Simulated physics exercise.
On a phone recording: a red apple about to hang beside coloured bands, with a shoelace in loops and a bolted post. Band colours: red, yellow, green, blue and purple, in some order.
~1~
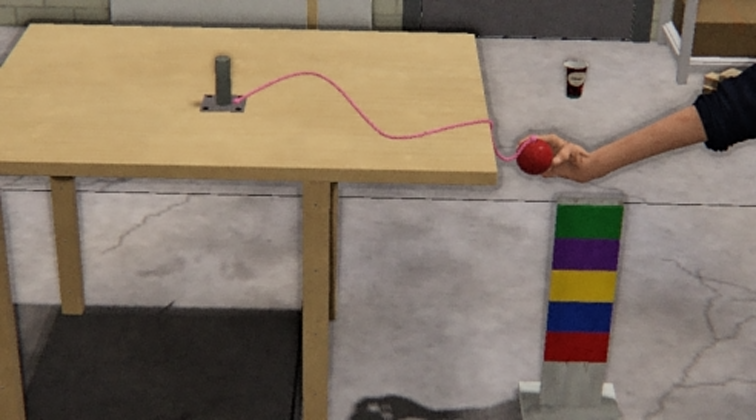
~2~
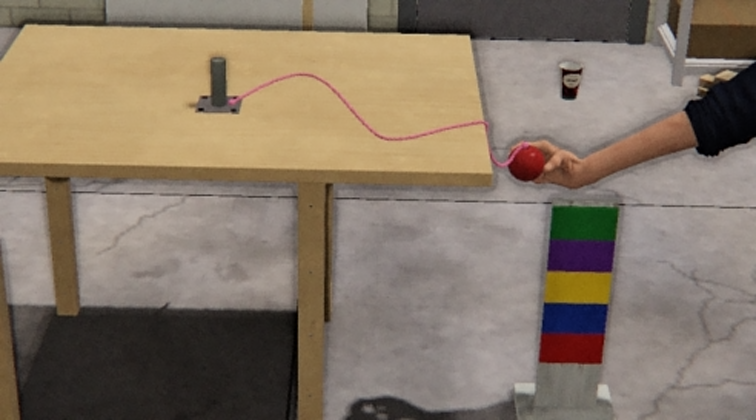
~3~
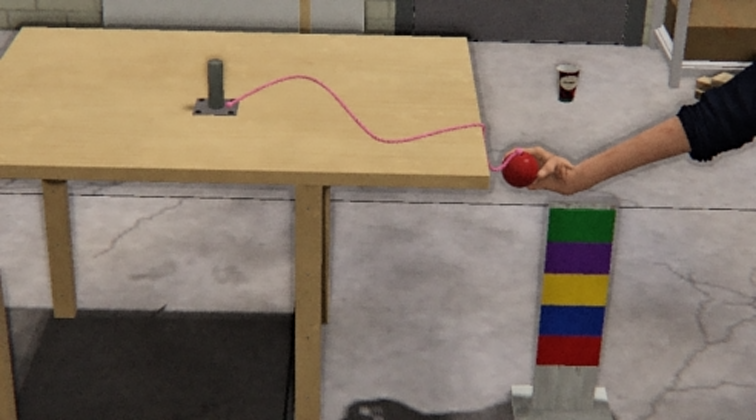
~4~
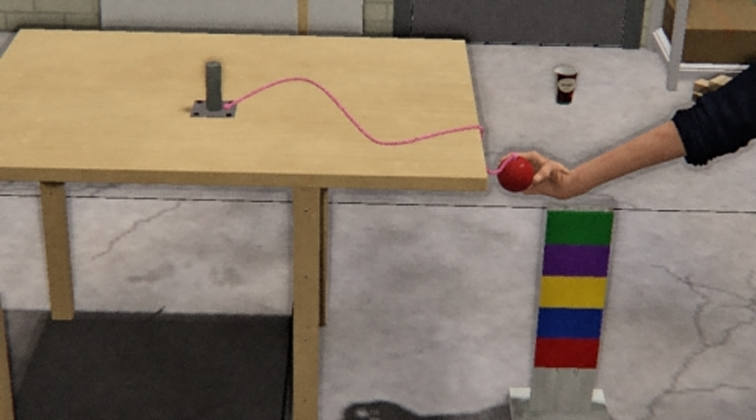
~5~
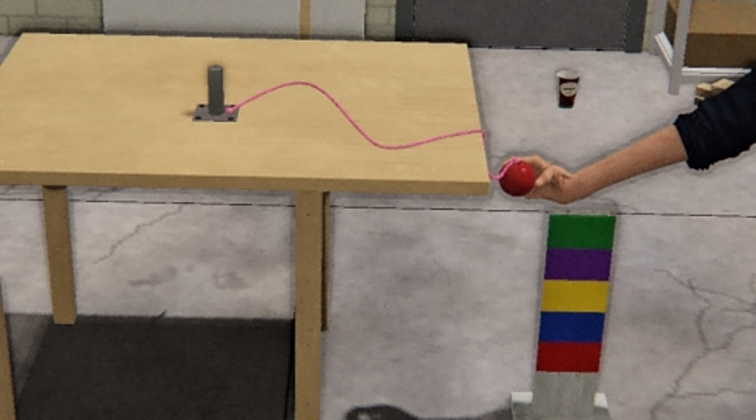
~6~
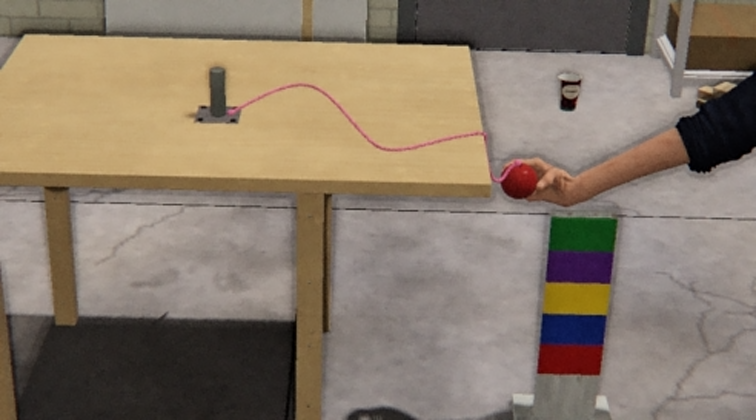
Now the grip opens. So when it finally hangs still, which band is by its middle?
At red.
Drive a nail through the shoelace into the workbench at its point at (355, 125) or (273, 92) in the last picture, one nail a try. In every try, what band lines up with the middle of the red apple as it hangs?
First try purple, second try blue.
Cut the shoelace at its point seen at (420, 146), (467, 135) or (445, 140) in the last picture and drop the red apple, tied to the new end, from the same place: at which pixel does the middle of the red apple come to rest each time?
In that order: (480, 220), (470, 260) and (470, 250).
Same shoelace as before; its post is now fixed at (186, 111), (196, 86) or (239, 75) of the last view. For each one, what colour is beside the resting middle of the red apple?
Try one - blue; try two - blue; try three - red.
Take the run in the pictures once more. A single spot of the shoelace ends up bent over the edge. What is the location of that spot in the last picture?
Look close to (363, 133) - that's the one.
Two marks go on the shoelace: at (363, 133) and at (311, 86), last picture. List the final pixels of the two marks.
In that view they reach (482, 128) and (351, 117).
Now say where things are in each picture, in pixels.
Red apple (534, 157); green (589, 223); purple (586, 255); yellow (583, 287); blue (580, 318); red (577, 348), in the first picture.
Red apple (526, 163); shoelace through (258, 89) (320, 79) (353, 111) (397, 139) (478, 124), in the second picture.
Red apple (520, 169), in the third picture.
Red apple (516, 174); shoelace through (253, 94) (315, 83) (348, 115) (392, 144) (473, 128), in the fourth picture.
Red apple (517, 178), in the fifth picture.
Red apple (519, 181); shoelace through (257, 99) (319, 89) (352, 121) (396, 150) (477, 134), in the sixth picture.
Soon after, apple near (503, 359); level with red.
Then, apple near (446, 341); level with red.
Further on, apple near (473, 356); level with red.
At rest, apple near (465, 353); level with red. Its middle rests at the red band.
